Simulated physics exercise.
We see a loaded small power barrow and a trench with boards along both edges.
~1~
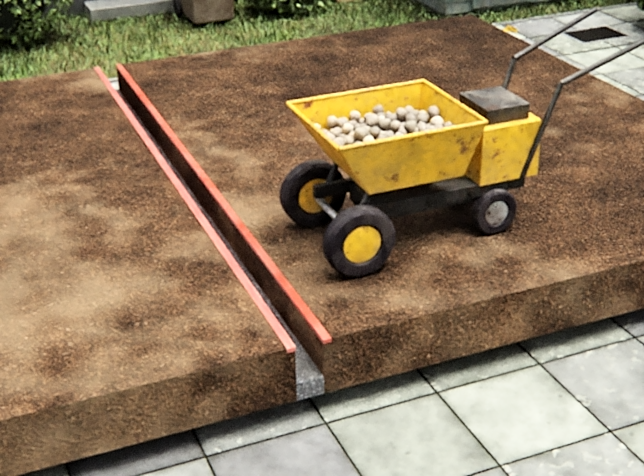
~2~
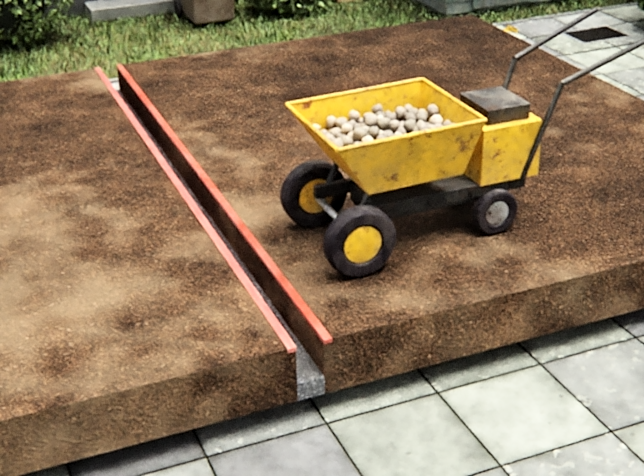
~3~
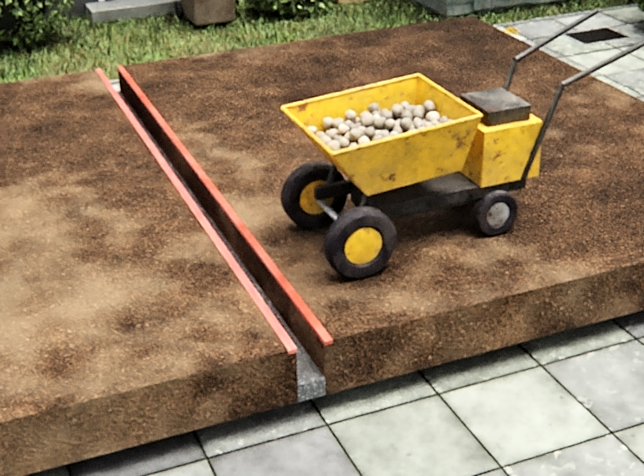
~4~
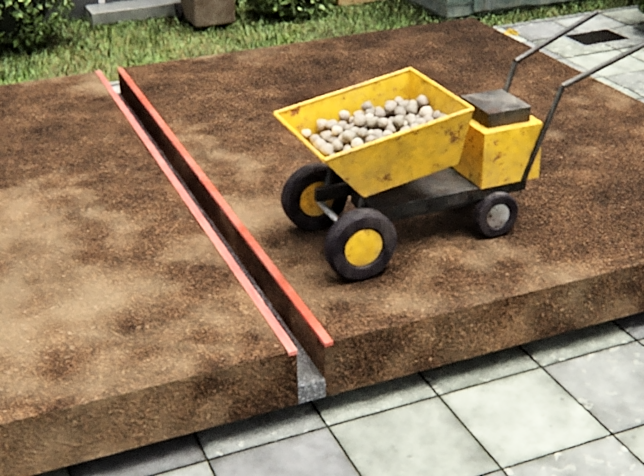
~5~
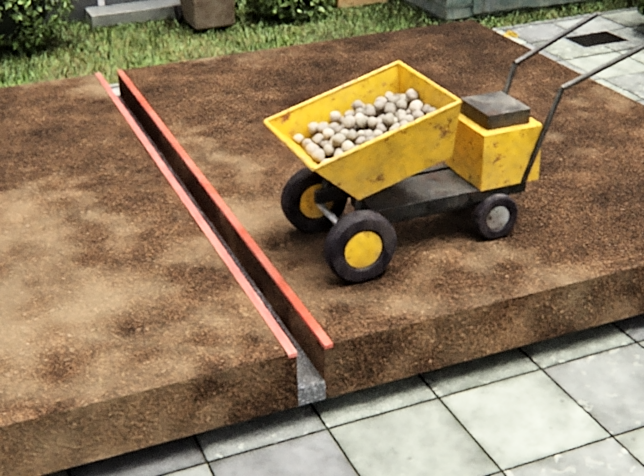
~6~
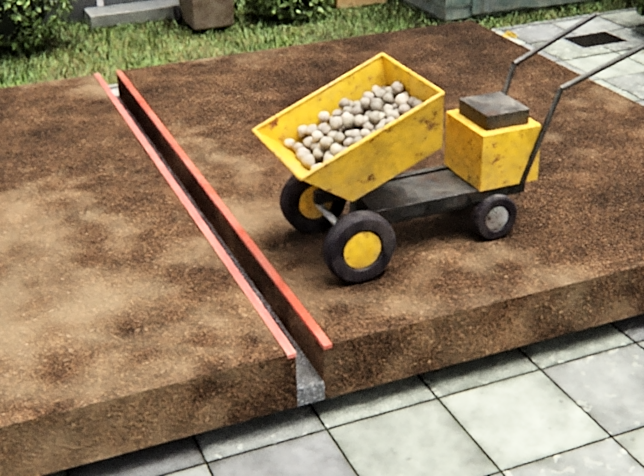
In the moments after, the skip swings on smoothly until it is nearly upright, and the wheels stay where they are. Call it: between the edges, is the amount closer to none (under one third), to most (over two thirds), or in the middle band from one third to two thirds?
Closer to none.
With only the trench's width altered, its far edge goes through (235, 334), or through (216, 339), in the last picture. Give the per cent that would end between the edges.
First try: About 60 %; second try: About 90 %.
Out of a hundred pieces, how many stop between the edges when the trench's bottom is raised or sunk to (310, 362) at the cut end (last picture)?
Something close to 0 per cent.
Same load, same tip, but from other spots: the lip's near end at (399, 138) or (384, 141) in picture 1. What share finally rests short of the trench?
In order, 20 % followed by 10 %.
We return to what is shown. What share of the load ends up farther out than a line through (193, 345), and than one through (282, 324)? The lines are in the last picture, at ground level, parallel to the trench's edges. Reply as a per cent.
About 30 and 90 %.
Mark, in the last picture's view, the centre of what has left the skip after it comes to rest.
Close to (189, 275) in the last view.
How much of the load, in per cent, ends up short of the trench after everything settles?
Close to 0 in a hundred.
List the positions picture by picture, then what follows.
Lip of the skip near (339, 149), level; top of the load near (400, 131), river pebbles; first edge of the trench near (306, 311); far edge near (272, 319), the trench under half as wide as the skip, and about as deep as wide, in the first frame.
Lip of the skip near (337, 150), tipped barely; top of the load near (399, 130), in the second frame.
Lip of the skip near (332, 154), tipped barely; top of the load near (396, 128), in the third frame.
Lip of the skip near (324, 160), tipped a little; top of the load near (402, 126), in the fourth frame.
Lip of the skip near (314, 169), tipped clearly; top of the load near (401, 116), in the fifth frame.
Lip of the skip near (301, 179), tipped clearly; top of the load near (388, 111); first edge of the trench near (307, 317); far edge near (272, 325), in the sixth frame.
Shortly afterwards, skip tipped steeply; the whole lot in the skip.
Next, skip tipped right over; near two thirds in the skip; near a third beyond it; only a few falling.
Some moments later, skip tipped right over; a little in the skip; only a few in or heaped over the trench; the bulk beyond it.
In the end, skip tipped right over; a little in the skip; a little in or heaped over the trench; the bulk beyond it.
